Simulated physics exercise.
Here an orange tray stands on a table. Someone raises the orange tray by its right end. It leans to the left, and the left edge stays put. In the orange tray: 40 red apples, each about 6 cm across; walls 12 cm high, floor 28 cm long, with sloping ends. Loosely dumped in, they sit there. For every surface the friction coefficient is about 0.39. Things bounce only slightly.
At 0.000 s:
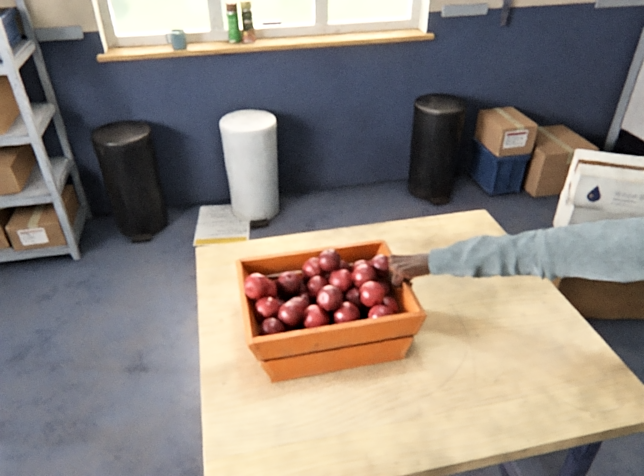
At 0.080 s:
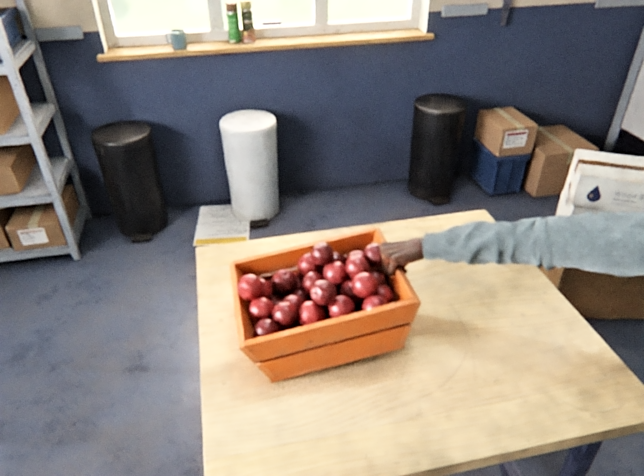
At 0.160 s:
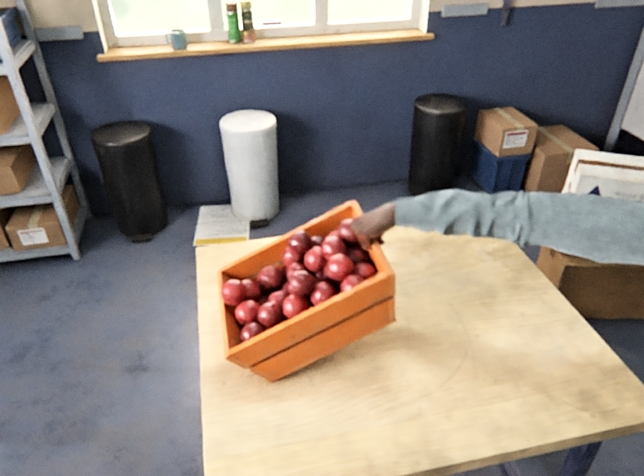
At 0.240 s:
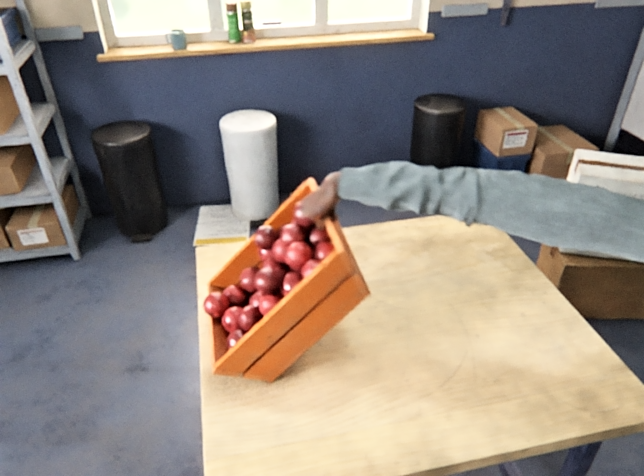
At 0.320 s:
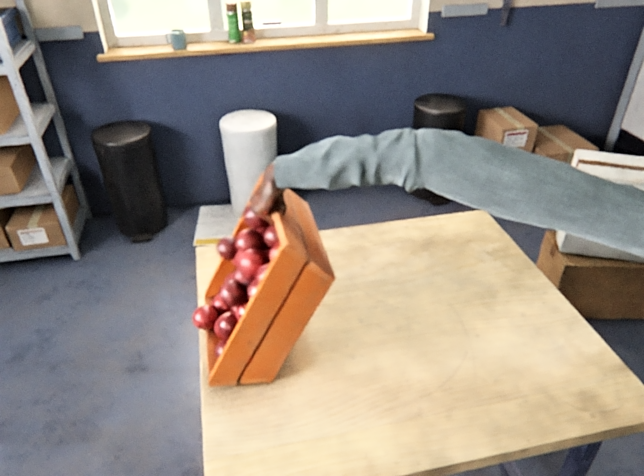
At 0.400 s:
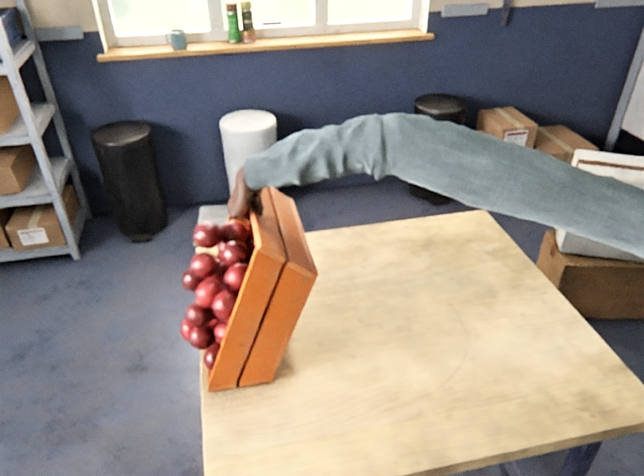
An orange tray full of red apples is raised by its right end by a hand in a grey-blue sleeve reaching from the right, leaning steeply left until apples bulge past its open side. It rests on a pale wooden table, seen from above by a still camera. Behind stand black and white bins, cardboard boxes and shelves against a dark blue wall beneath a window.
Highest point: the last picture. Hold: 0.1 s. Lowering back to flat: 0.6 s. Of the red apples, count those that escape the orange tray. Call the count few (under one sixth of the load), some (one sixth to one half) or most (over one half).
The count is most.
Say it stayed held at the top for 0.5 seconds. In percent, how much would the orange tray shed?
Then orange tray 70 per cent.
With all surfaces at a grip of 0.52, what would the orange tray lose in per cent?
Orange tray 60 per cent.
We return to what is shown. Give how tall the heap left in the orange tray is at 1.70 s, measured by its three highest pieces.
It stands close to 14 cm high.
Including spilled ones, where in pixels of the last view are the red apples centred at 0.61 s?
Near (200, 329).
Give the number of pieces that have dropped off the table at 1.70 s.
I'd put the number around 25.
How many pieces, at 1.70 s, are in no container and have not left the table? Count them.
My count comes to close to 0.
After 0.61 s, tilt 63°; the orange tray is down by 16 of 40.
After 0.87 s, tilt 23°; the orange tray is down by 24 of 40.
After 1.23 s, tilt 0°; the orange tray is down by 24 of 40.
When it is over (at 1.70 s), the orange tray is down by 24 of 40. Asked share, 24 of 40, 60 per cent.
